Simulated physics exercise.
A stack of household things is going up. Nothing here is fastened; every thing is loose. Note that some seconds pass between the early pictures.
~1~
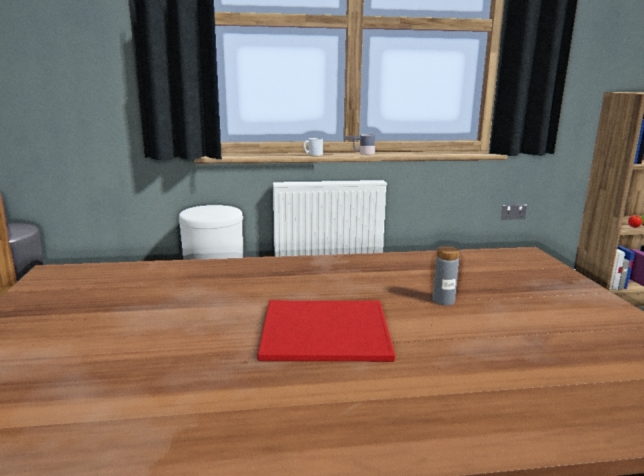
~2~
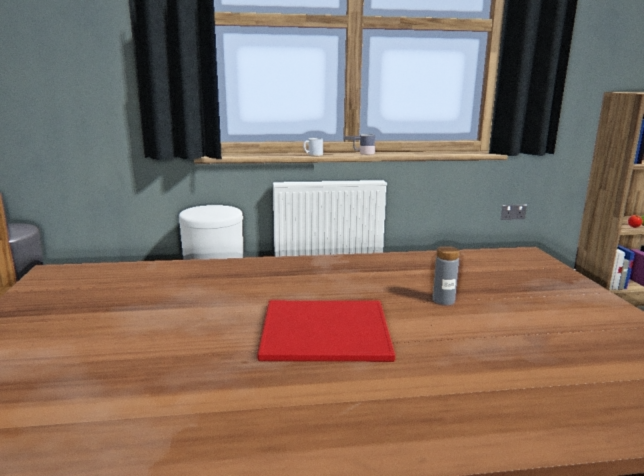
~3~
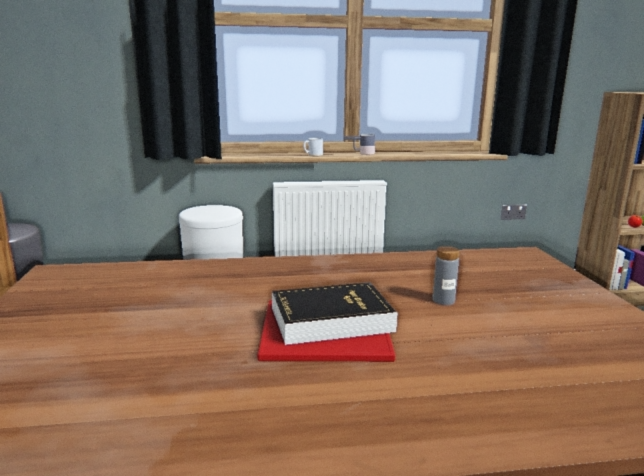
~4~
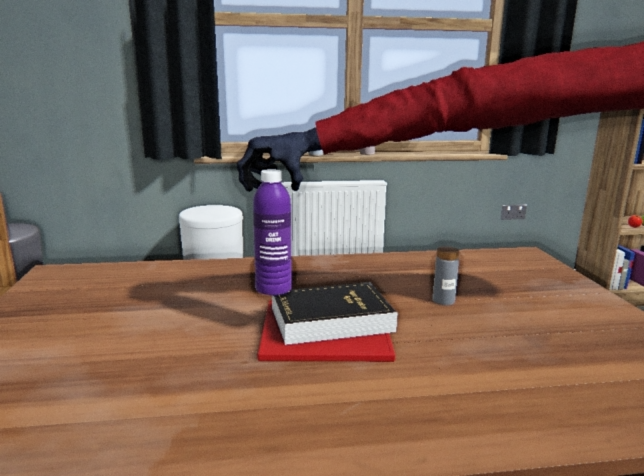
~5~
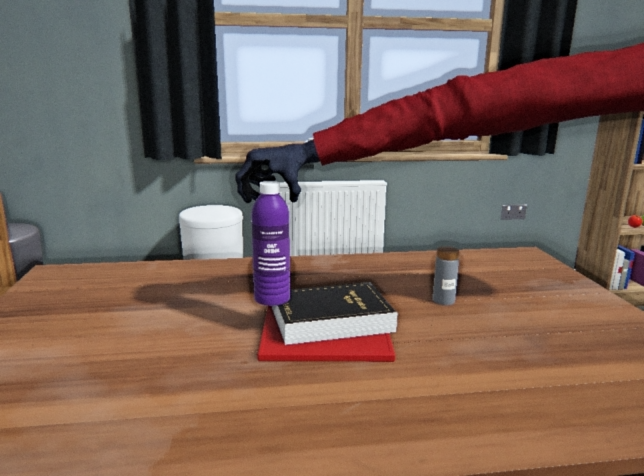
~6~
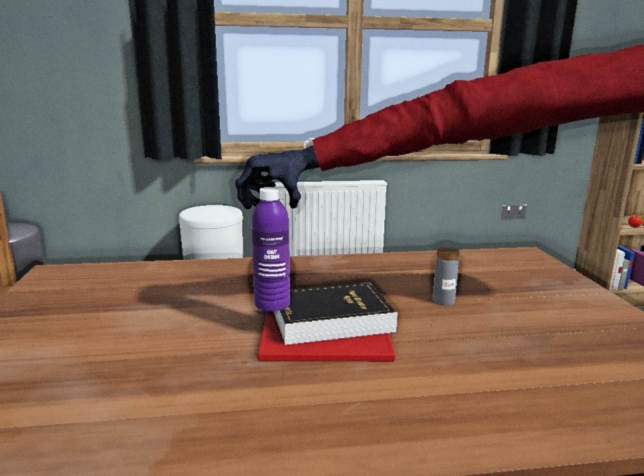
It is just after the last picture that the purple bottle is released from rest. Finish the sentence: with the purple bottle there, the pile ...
The pile topples.
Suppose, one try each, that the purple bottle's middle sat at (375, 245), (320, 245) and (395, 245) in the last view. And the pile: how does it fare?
Well, on the first go it stays steady, on the second it stays steady, and on the third it tumbles down.
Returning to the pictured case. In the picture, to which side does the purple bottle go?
Well, it travels over to the left.
Then, 0.40 s past the last view, purple bottle rocked 29° from its first pose near (242, 261).
Then, 0.50 s past the last view, purple bottle now fallen.
Then, 0.60 s past the last view, things are still on the move.
Then, 1.70 s past the last view, nothing new.
Finally, fallen, purple bottle; the other 3 still in place. Final places as the last picture's camera would see them, purple bottle near (180, 316). The pile loses its balance.
